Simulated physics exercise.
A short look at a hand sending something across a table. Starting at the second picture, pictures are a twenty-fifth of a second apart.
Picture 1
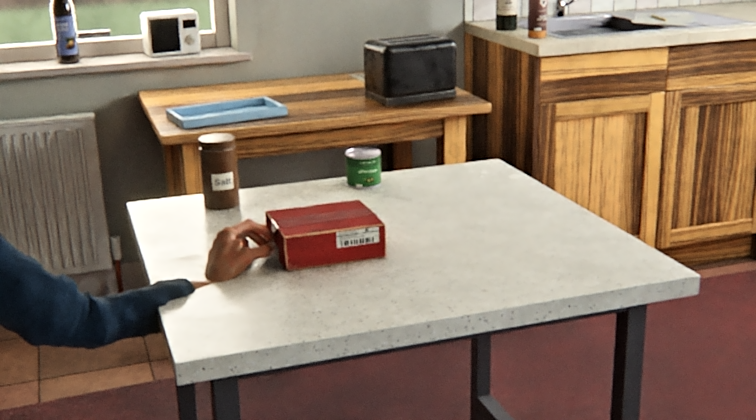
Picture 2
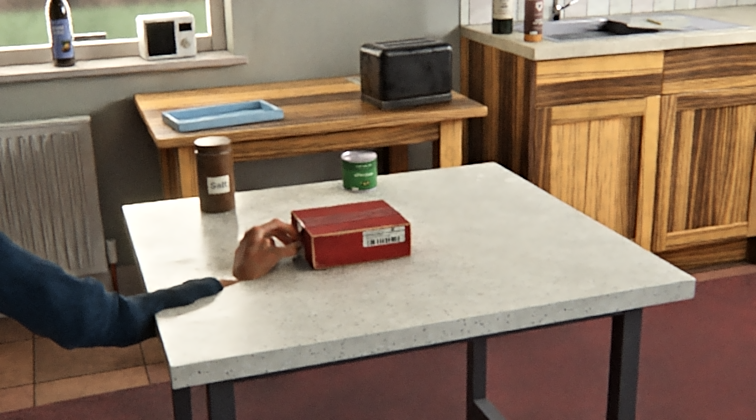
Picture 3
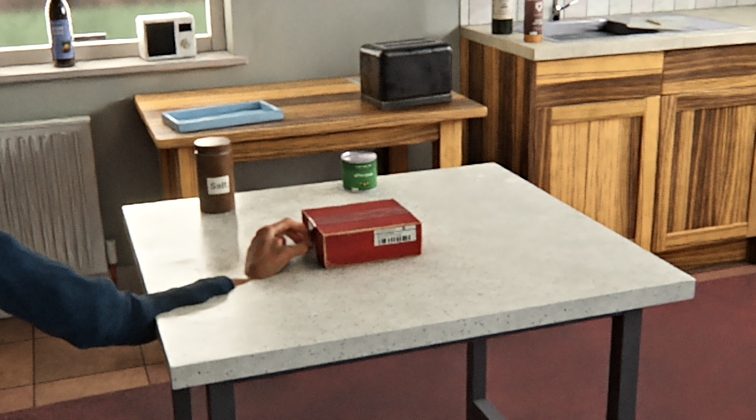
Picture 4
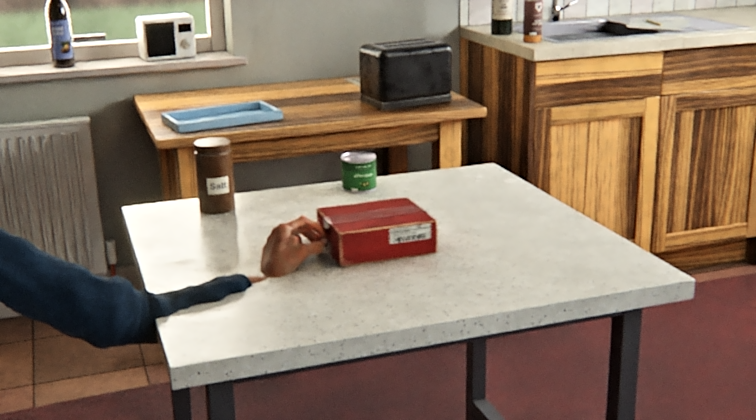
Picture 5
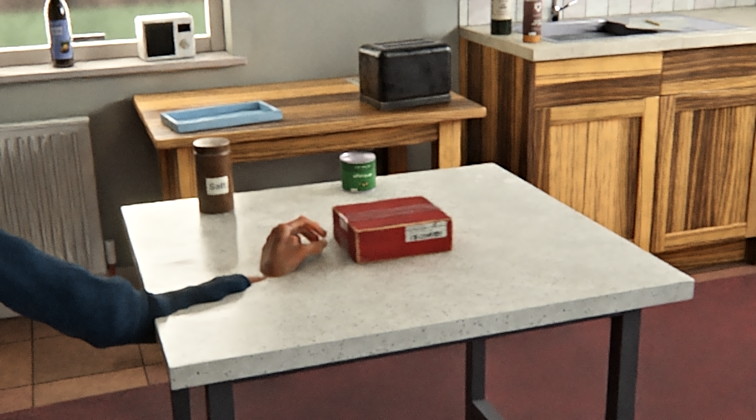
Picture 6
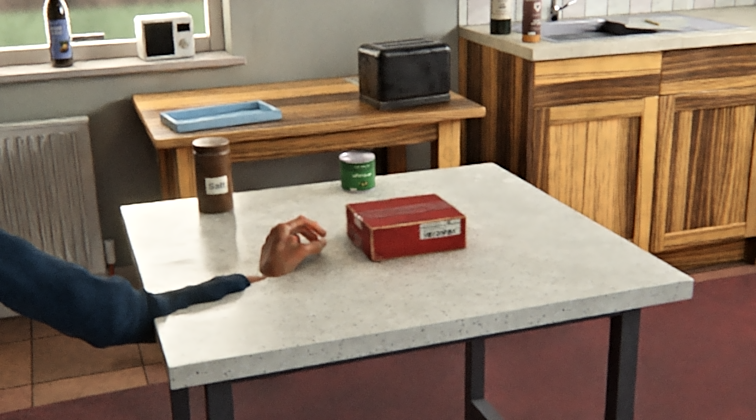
Red box sliding right across a pale table, pushed by a hand that then stays back as the box moves slightly farther.
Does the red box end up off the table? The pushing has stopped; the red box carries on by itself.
No. Short version: It never escapes the table.
Then, 0.10 s later than the last frame, red box moved about its own width near (433, 222).
Then, 0.20 s later than the last frame, red box moved about its own width near (449, 220).
Then, 0.30 s later than the last frame, red box moved about its own width near (455, 219).
When it is over, moved from the start, red box. End places, in pixels of the last picture, red box near (455, 219).
